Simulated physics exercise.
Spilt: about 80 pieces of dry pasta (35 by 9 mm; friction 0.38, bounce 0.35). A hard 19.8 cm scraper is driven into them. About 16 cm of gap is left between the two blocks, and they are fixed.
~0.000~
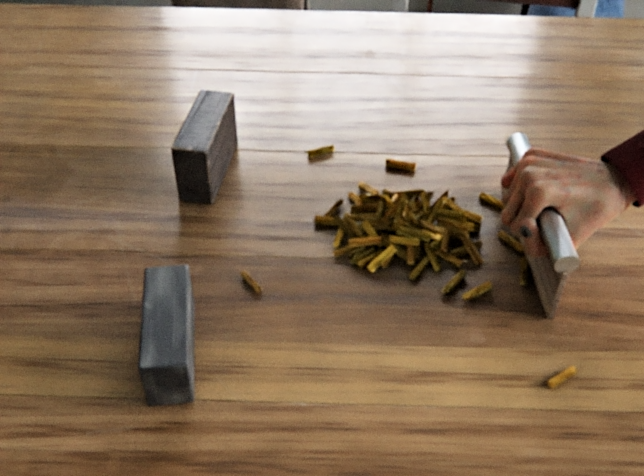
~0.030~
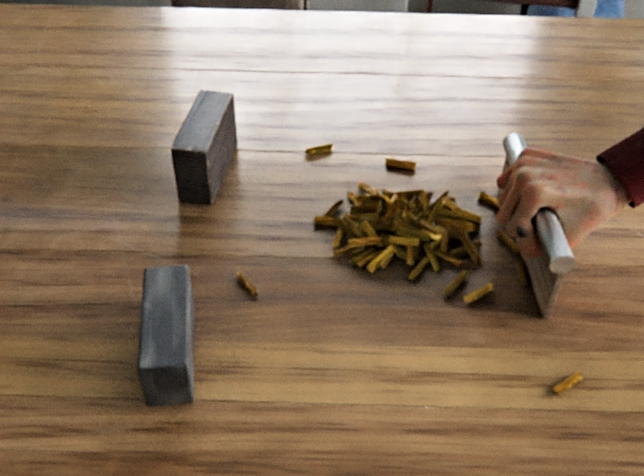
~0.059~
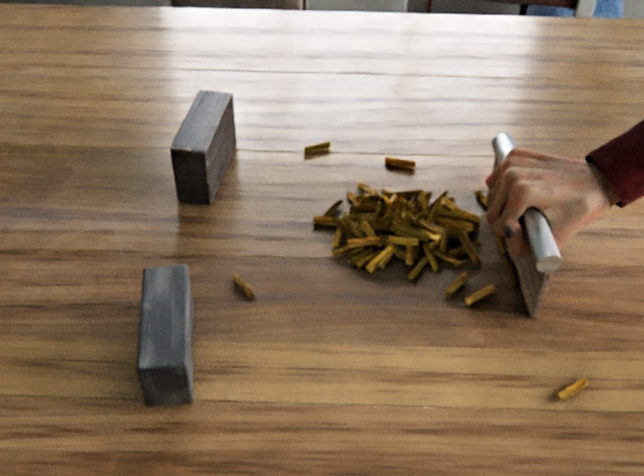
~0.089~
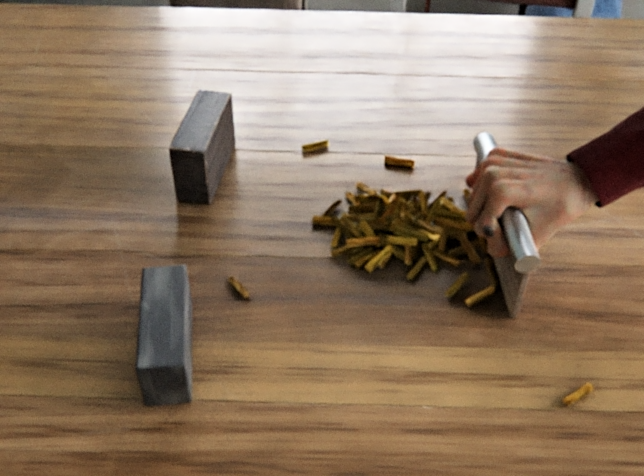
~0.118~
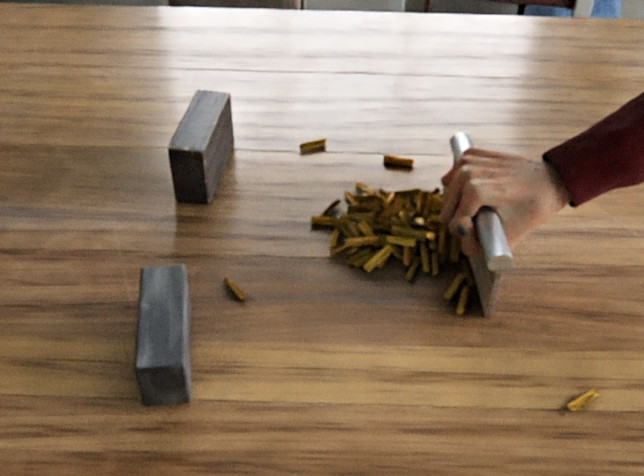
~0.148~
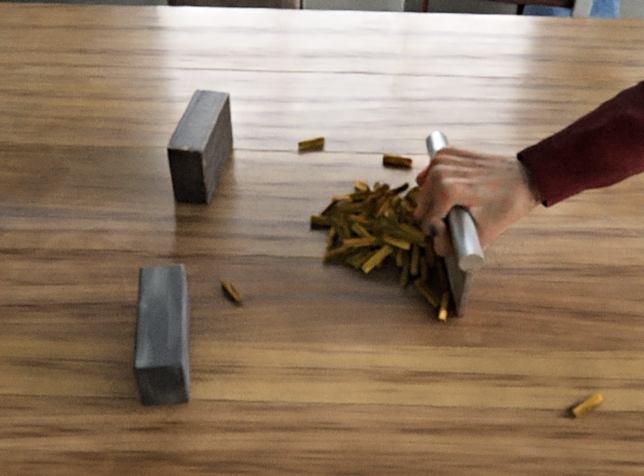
A heap of short yellow-brown pasta pieces lies in the middle of a wood-grain tabletop, seen from above at an angle. Two dark grey blocks stand on the left, a few loose pieces lie scattered around, and a hand in a dark red sleeve grips a flat scraper by its pale, rounded handle on the right. The hand pushes the scraper leftward, slowly then faster, pressing the heap's right side into a tighter pile.
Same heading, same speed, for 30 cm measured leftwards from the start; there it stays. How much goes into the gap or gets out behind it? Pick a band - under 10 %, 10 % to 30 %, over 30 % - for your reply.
My band is over 30 %.
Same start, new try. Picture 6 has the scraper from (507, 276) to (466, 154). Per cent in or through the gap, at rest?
In or through the gap - 30 %.
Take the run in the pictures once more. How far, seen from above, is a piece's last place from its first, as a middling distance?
I'd guess near 26 cm, give or take.
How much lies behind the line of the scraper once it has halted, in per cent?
About 10 per cent.
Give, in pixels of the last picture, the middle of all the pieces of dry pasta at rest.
In the final view, the middle lies around (208, 221).
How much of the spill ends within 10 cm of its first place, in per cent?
About 5 %.
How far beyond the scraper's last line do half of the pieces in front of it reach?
Around 5 cm from the line.
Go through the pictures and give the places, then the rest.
Scraper from (562, 280) to (513, 157); moved 0.0 cm; 0 pieces shifted; middle of the spill at (411, 220); block at (165, 313); block at (204, 119), in the first frame.
Scraper from (557, 280) to (509, 157); moved 0.4 cm; 3 pieces shifted; middle of the spill at (411, 220), in the second frame.
Scraper from (545, 280) to (499, 157); moved 1.5 cm; 9 pieces shifted; middle of the spill at (410, 220), in the third frame.
Scraper from (523, 279) to (481, 156); moved 3.4 cm; 9 pieces shifted; middle of the spill at (409, 220), in the fourth frame.
Scraper from (496, 279) to (458, 156); moved 5.9 cm; 29 pieces shifted; middle of the spill at (398, 214), in the fifth frame.
Scraper from (468, 278) to (434, 155); moved 8.5 cm; 70 pieces shifted; middle of the spill at (390, 211); block at (160, 313); block at (199, 119). Its speed is about 0.87 m/s, in the sixth frame.
After 0.32 s, scraper 23 cm from its start, spill 19 cm wide; held up before the blocks 100 %.
Then, at 0.50 s, scraper 30 cm from its start, spill 24 cm wide; in or through the gap 40 %, held up before the blocks 55 %.
Then, at 0.65 s, scraper 30 cm from its start, spill 27 cm wide; in or through the gap 45 %, held up before the blocks 50 %.
At rest (3.0 s), in or through the gap 40 %, round the near block 5 %, round the far block 5 %, held up before the blocks 50 %.
